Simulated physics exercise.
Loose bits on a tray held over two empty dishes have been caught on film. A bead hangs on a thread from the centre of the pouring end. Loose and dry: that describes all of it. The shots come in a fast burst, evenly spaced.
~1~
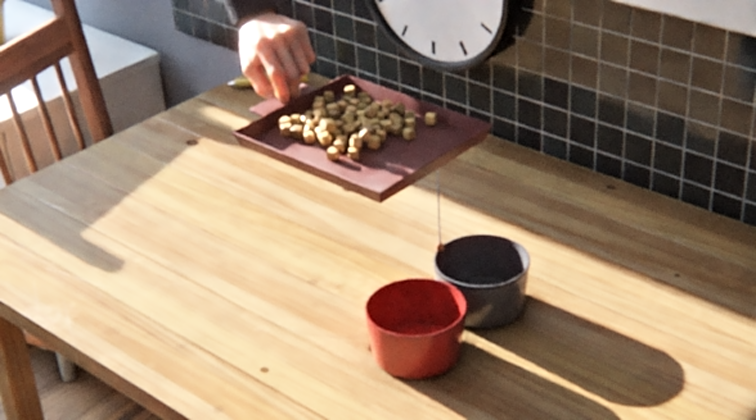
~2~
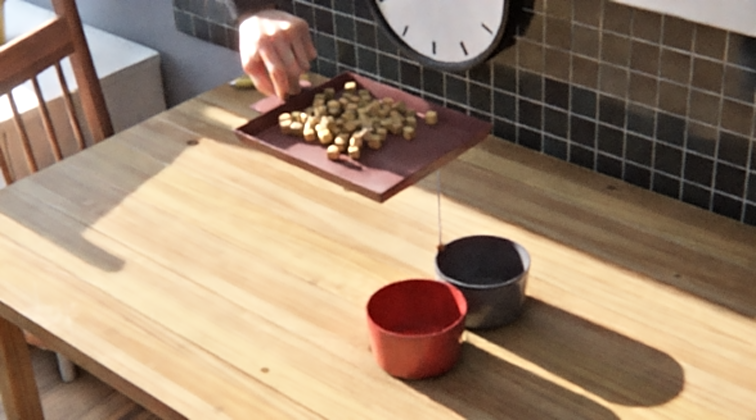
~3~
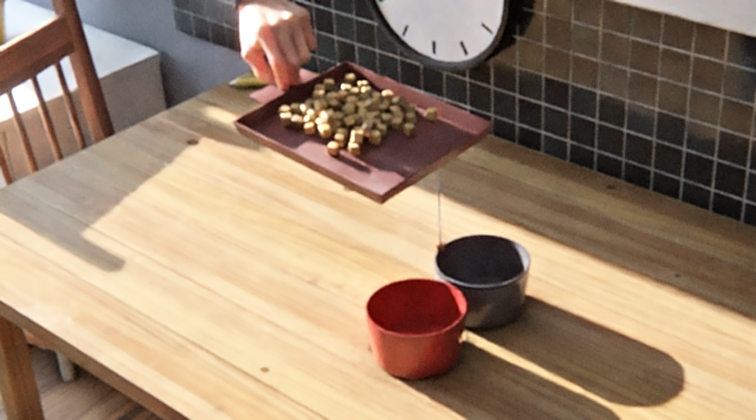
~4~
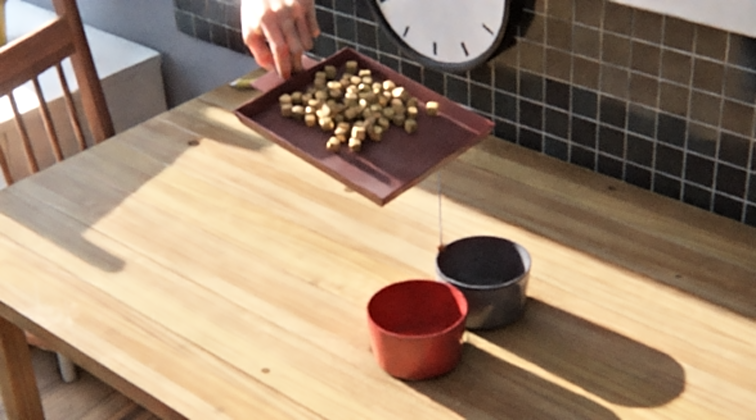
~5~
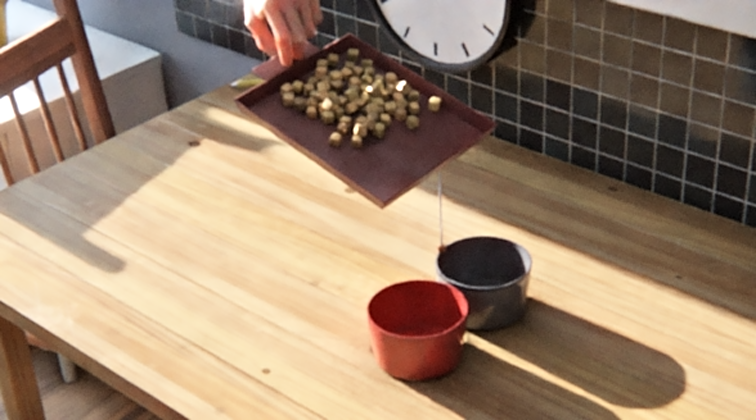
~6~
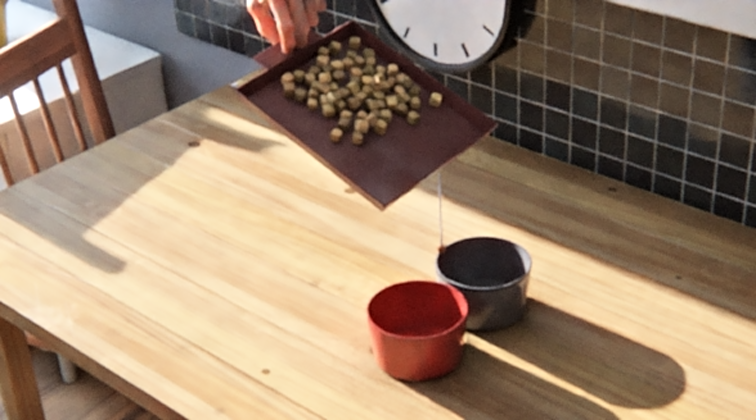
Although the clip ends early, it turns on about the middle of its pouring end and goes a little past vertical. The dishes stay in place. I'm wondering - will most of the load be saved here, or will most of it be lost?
Most of it is saved.
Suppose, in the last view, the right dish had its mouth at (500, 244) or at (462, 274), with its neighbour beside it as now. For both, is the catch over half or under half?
First shift, a majority share; second shift, a majority share.
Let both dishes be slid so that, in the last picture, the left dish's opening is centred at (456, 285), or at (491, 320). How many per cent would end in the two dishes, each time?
In order, 60 % and 10 %.
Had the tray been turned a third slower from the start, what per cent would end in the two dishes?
Estimate: Some 90 %.
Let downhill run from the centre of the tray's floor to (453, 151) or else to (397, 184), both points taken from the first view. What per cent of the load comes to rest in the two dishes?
I'd put it at some 50 % and then some 90 %.
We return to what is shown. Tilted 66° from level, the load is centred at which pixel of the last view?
Around (414, 170).
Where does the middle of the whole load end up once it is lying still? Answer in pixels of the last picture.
Close to (430, 342), more or less.
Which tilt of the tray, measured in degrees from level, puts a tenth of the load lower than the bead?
Angle reached: About 75°.
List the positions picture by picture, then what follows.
The first frame shows corners of the pouring end near (380, 188) and (485, 125), level; middle of the load near (348, 119), small wooden cubes; left dish near (455, 344); right dish near (520, 294); bead on its thread near (440, 247).
The second frame shows corners of the pouring end near (381, 189) and (486, 125), level; middle of the load near (349, 117).
The third frame shows corners of the pouring end near (381, 190) and (486, 124), tipped barely, lowest at the left corner; middle of the load near (349, 111).
The fourth frame shows corners of the pouring end near (383, 194) and (488, 124), tipped a little, lowest at the left corner; middle of the load near (350, 103).
The fifth frame shows corners of the pouring end near (384, 197) and (490, 124), tipped clearly, lowest at the left corner; middle of the load near (352, 95).
The sixth frame shows corners of the pouring end near (384, 200) and (491, 124), tipped clearly, lowest at the left corner; middle of the load near (353, 88); left dish near (456, 346); right dish near (521, 296).
Shortly afterwards, tray tipped steeply; the bulk on the tray; only a few in the left dish; only a few outside both; a little in the air.
Next, tray tipped past a quarter turn; a little on the tray; near half in the left dish; a little in the right dish; a little outside both; near a quarter in the air.
Some moments later, tray tipped past a quarter turn; near two thirds in the left dish; near a quarter in the right dish; a little outside both.
In the end, tray tipped past a quarter turn; near two thirds in the left dish; near a quarter in the right dish; a little outside both.
